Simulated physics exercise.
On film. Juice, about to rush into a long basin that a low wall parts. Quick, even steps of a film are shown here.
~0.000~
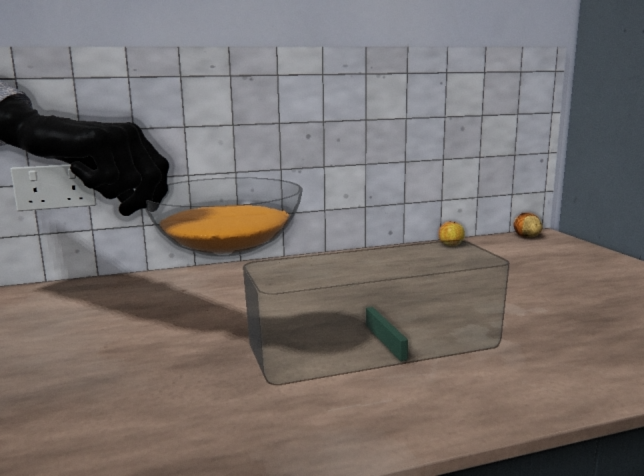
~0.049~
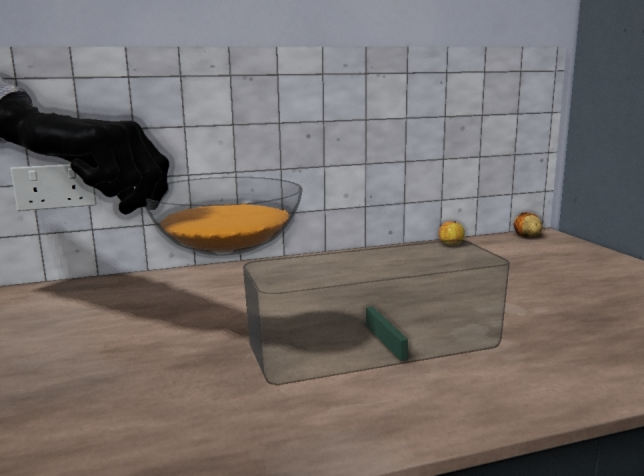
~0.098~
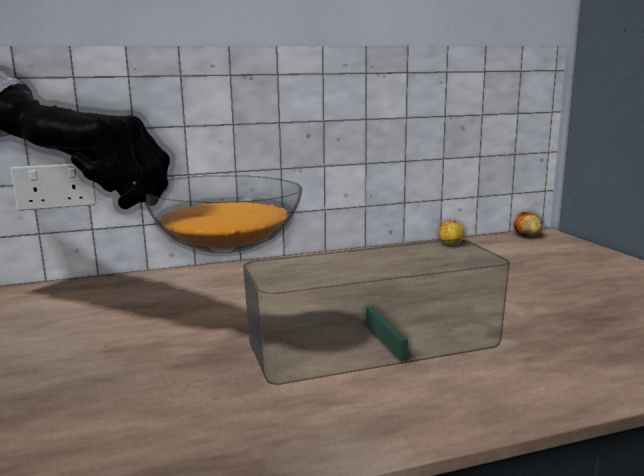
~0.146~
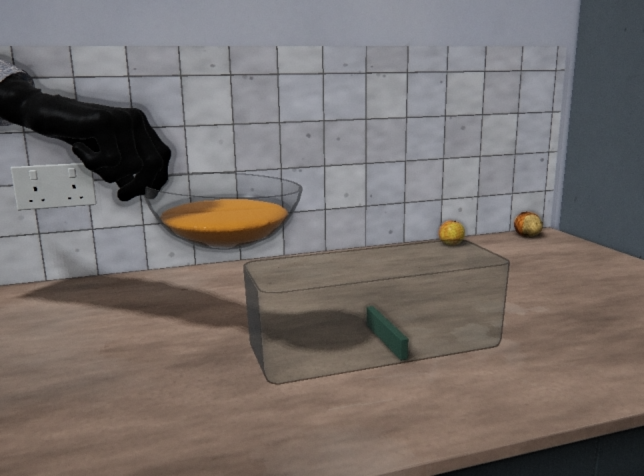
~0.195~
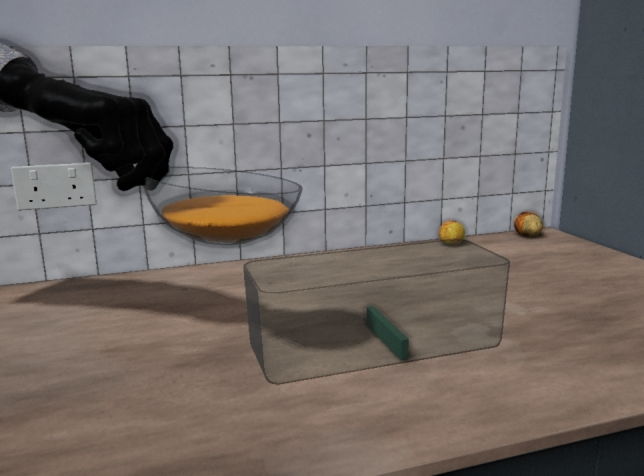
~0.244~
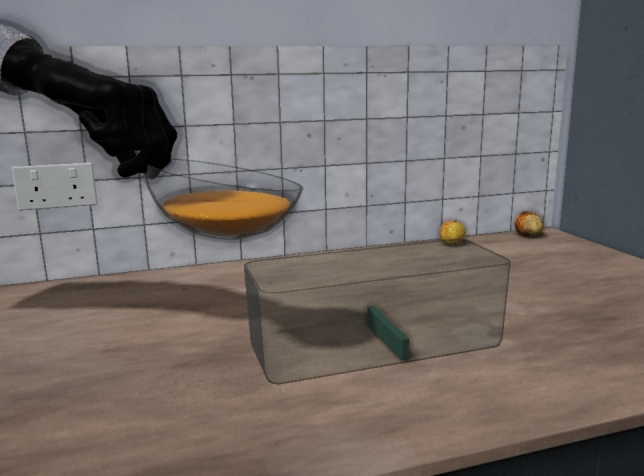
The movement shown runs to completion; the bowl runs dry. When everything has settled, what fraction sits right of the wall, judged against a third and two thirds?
Shy of a third.
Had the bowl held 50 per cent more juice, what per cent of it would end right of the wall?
Roughly 45 in a hundred.
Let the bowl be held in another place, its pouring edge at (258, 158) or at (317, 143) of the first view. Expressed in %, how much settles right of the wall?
First try 20 %, second try 80 %.
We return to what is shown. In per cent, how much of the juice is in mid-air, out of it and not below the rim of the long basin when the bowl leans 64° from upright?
I'd say some 40 per cent.
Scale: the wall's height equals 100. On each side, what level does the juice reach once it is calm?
About 50 left, about 20 right.
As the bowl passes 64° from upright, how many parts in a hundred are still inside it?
55 per cent, roughly.
A moment on, the bowl is tipped part way and 56 per cent is still to pour, 3 is left of the wall and 0 right of it.
Next, the bowl is tipped on its side and 1 per cent is still to pour, 64 is left of the wall and 18 right of it.
Then the bowl is tipped on its side and 0 per cent is still to pour, 78 is left of the wall and 21 right of it.
Later the bowl is tipped on its side and 0 per cent is still to pour, 76 is left of the wall and 23 right of it.
Finally, 76 per cent lies left of the wall, 23 right of it and 1 outside.
